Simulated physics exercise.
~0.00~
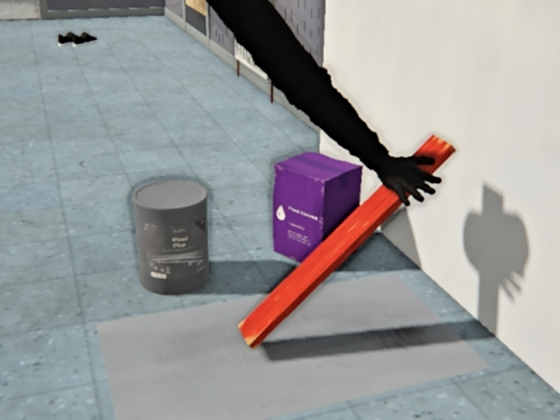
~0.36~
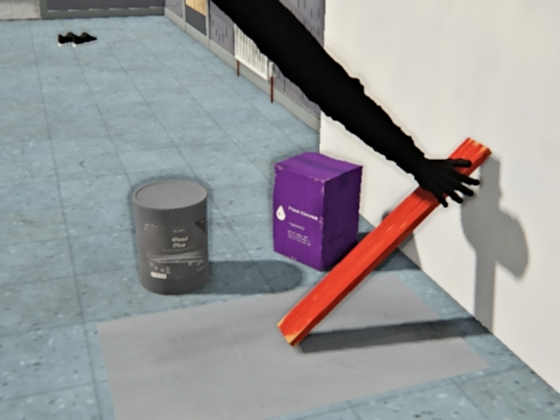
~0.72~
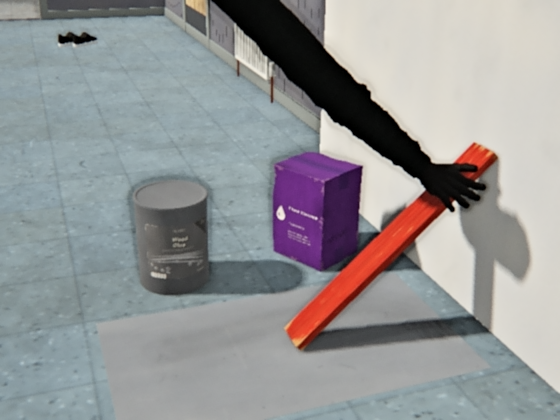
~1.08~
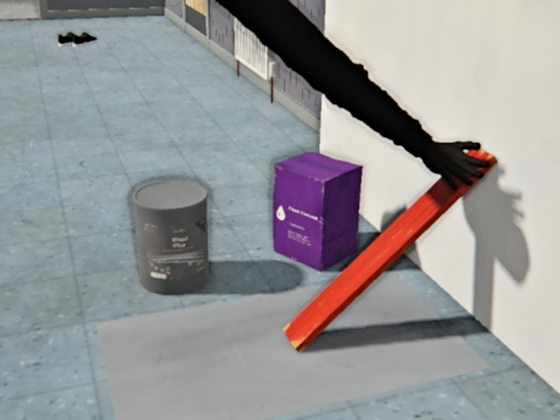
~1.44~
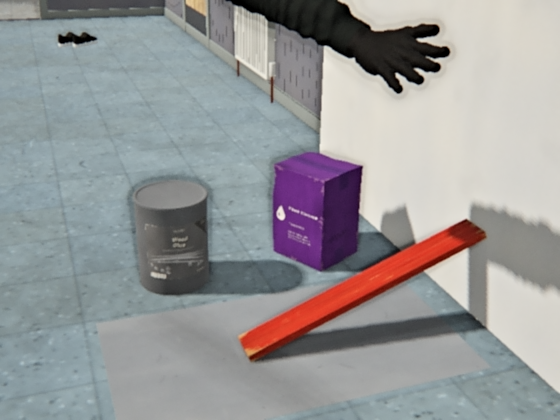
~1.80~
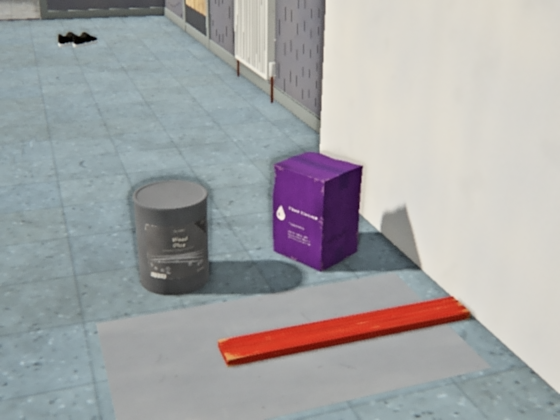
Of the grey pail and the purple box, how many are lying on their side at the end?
None of them are; the grey pail and the purple box both still stand upright.
